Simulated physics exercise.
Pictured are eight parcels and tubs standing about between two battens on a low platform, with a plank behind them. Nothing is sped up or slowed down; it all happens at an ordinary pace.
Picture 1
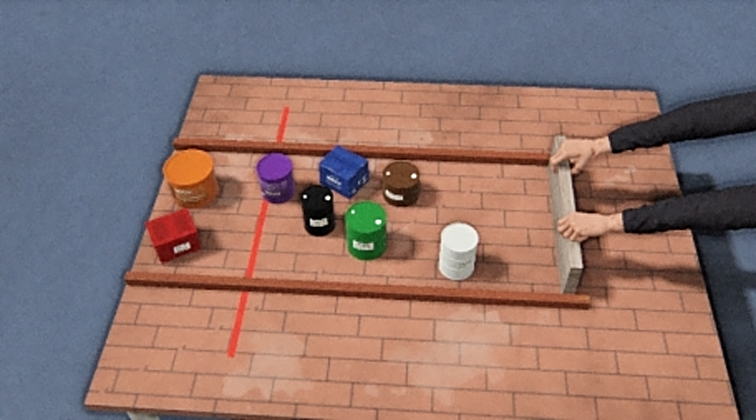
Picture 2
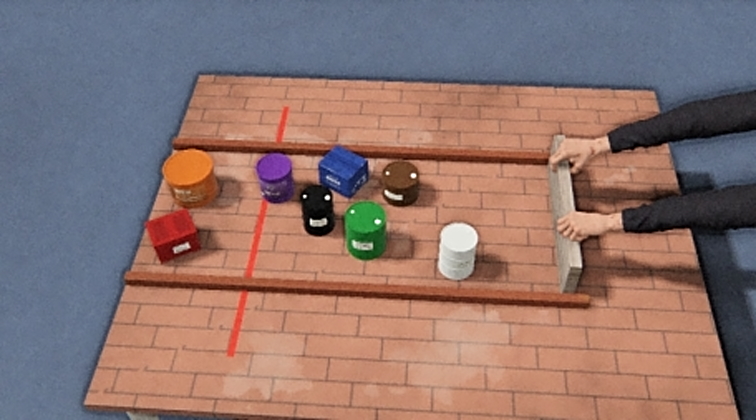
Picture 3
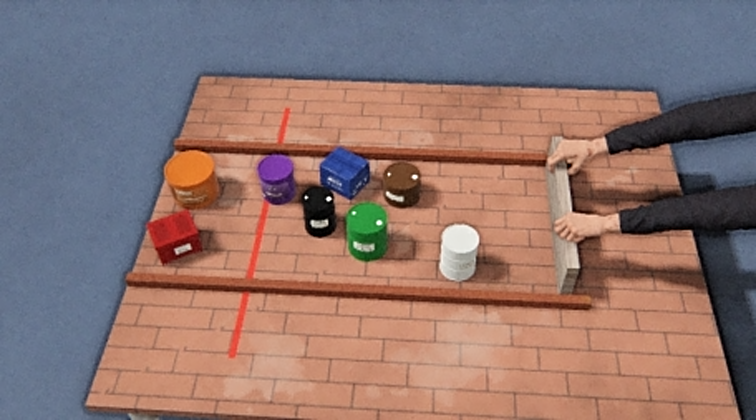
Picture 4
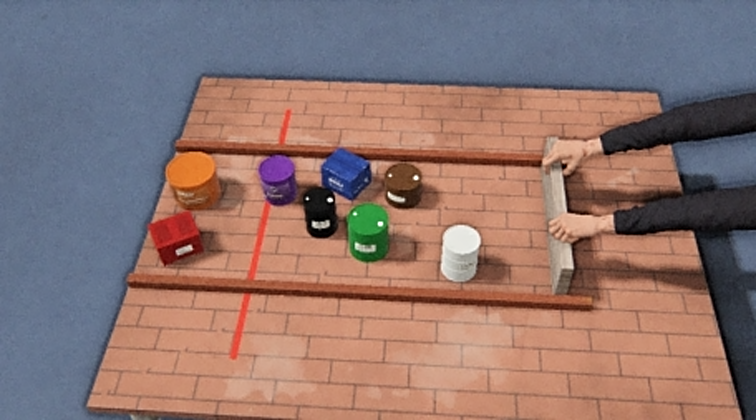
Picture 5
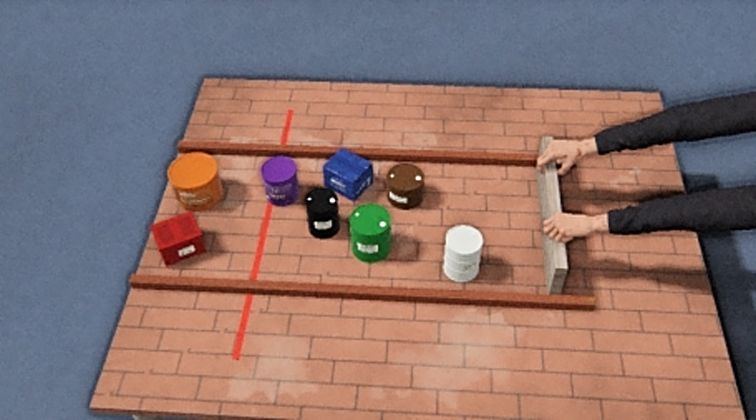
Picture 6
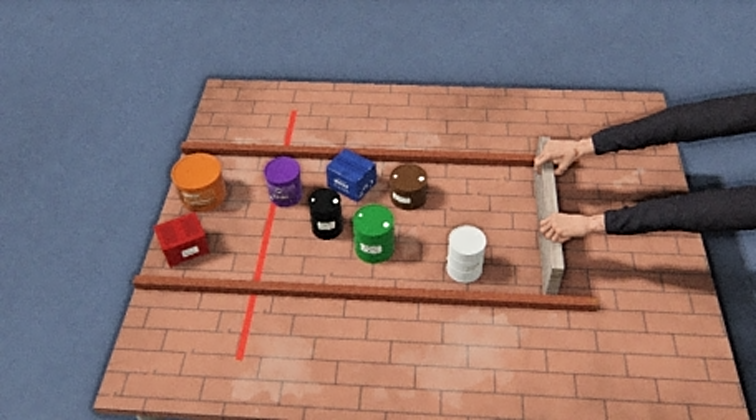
Two hands slid a plank slightly to the left between two battens on a brick-patterned platform, while the eight colorful tubs, canisters and boxes in front of it stayed standing, untouched by the plank.
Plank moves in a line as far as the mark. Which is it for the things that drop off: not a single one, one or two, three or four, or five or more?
It is not a single one.
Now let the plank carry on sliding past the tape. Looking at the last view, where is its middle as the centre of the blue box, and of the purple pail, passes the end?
Near (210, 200) and (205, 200).
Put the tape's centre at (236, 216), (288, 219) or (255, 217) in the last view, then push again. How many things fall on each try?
Taken one after another, the numbers are 1, 0 and 0.
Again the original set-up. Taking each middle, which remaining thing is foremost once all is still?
That's the orange pail.
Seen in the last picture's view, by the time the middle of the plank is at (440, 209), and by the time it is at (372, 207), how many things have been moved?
Respectively 1 and 5.
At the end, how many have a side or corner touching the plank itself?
That number would be 4.
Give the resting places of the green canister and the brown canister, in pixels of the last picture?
I'd say approximately (243, 227) and then (258, 179).
Early on, none off yet; red tote at rest near (182, 240); orange pail at rest near (200, 183); purple pail at rest near (284, 183).
Finally, the number that fall off is zero.
